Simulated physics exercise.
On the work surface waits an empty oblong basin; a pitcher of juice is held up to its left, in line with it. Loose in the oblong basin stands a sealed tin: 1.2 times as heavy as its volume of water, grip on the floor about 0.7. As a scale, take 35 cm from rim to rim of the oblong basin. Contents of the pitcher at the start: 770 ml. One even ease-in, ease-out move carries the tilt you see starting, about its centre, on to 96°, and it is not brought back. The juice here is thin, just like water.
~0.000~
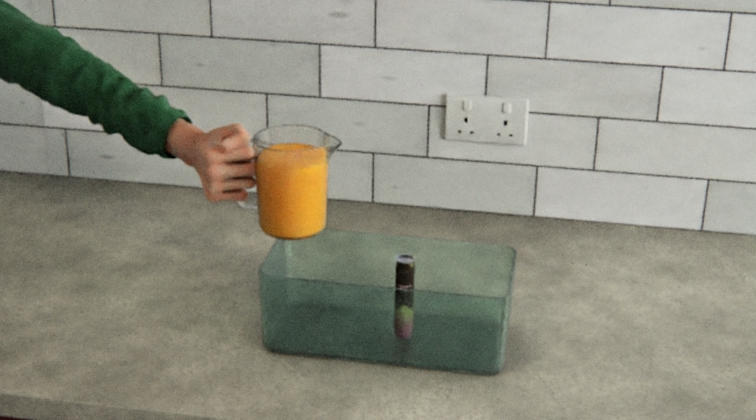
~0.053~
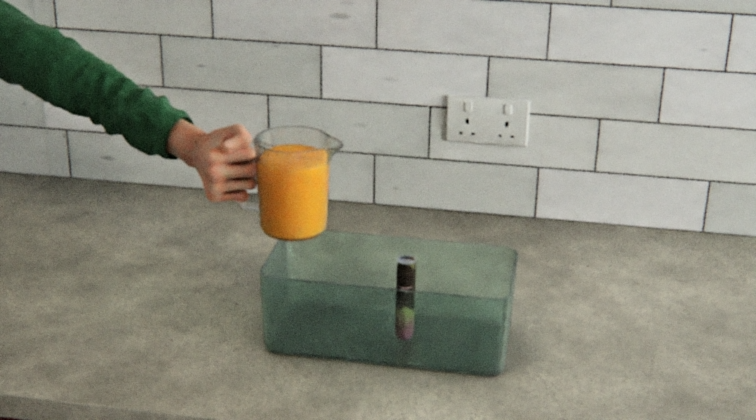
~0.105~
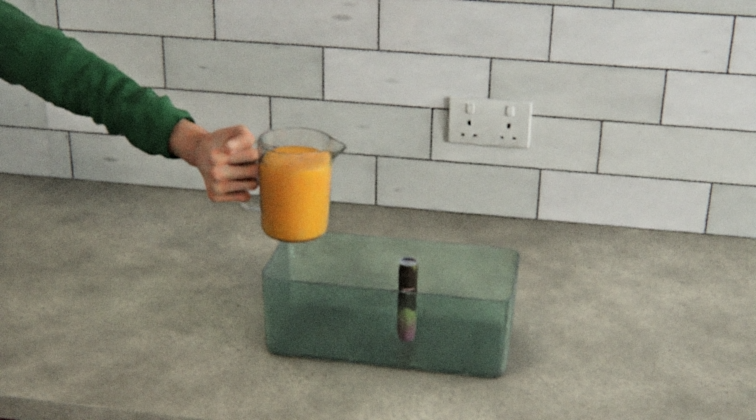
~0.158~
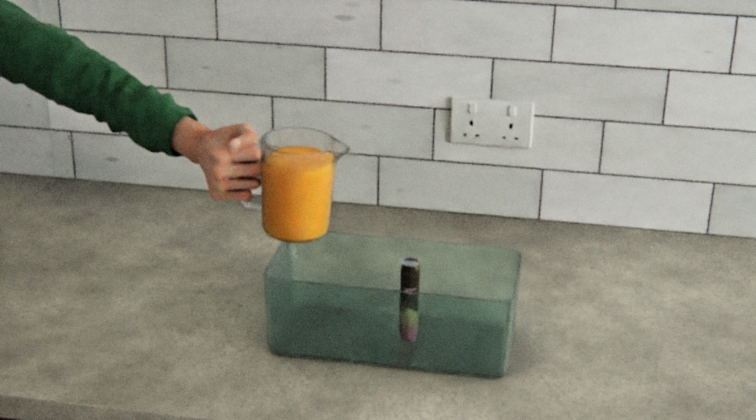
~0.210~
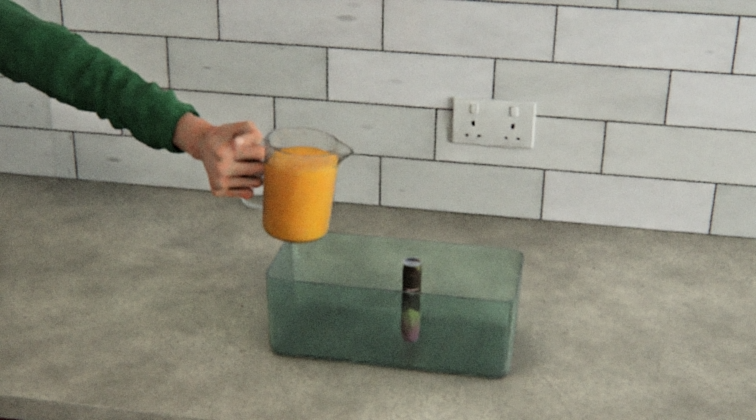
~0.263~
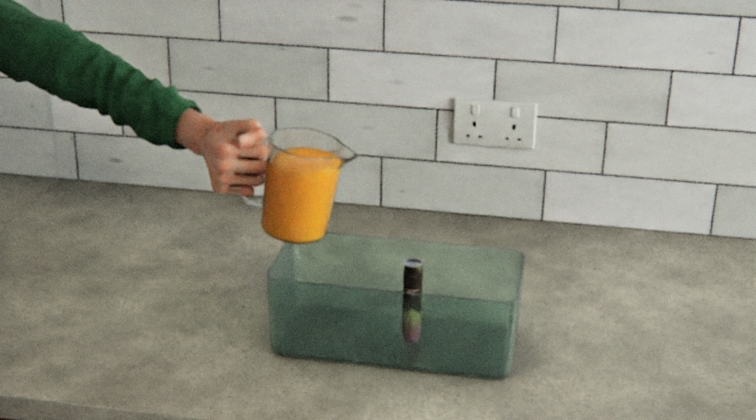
A grey stone-look worktop against a wall of pale rectangular tiles with a double white socket is seen from slightly above. A hand in a green sleeve, at the left, holds a clear pitcher of orange juice above the left end of an empty greenish see-through basin, with a small dark tin at its middle. The hand slowly tilts the pitcher slightly to the right, while the view drifts very slightly.
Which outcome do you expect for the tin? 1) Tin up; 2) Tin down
Tin down.
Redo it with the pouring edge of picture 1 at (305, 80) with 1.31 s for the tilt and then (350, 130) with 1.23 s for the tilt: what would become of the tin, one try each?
In the first try it remains standing; in the second it comes down.
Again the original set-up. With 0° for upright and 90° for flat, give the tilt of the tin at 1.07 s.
Some 20°.
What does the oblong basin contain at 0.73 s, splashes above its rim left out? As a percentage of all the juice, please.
About 2%.
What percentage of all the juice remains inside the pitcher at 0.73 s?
Near 90 in a hundred.
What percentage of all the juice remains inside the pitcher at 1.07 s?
48 per cent or thereabouts.
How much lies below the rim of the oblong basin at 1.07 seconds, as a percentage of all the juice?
Roughly 38 per cent.
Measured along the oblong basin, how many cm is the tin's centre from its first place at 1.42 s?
The tin has gone some 8 cm.
By 0.73 s the tilt is 56° and 90 per cent is still to pour; the tin stands where it began.
By 1.07 s the tilt is 88° and 48 per cent is still to pour; the tin leans 19°.
By 1.42 s the tilt is 96° and 10 per cent is still to pour; the tin lies on its side.
By 1.81 s the tilt is 96° and 1 per cent is still to pour; the tin lies on its side.
At rest the tin lies on its side.
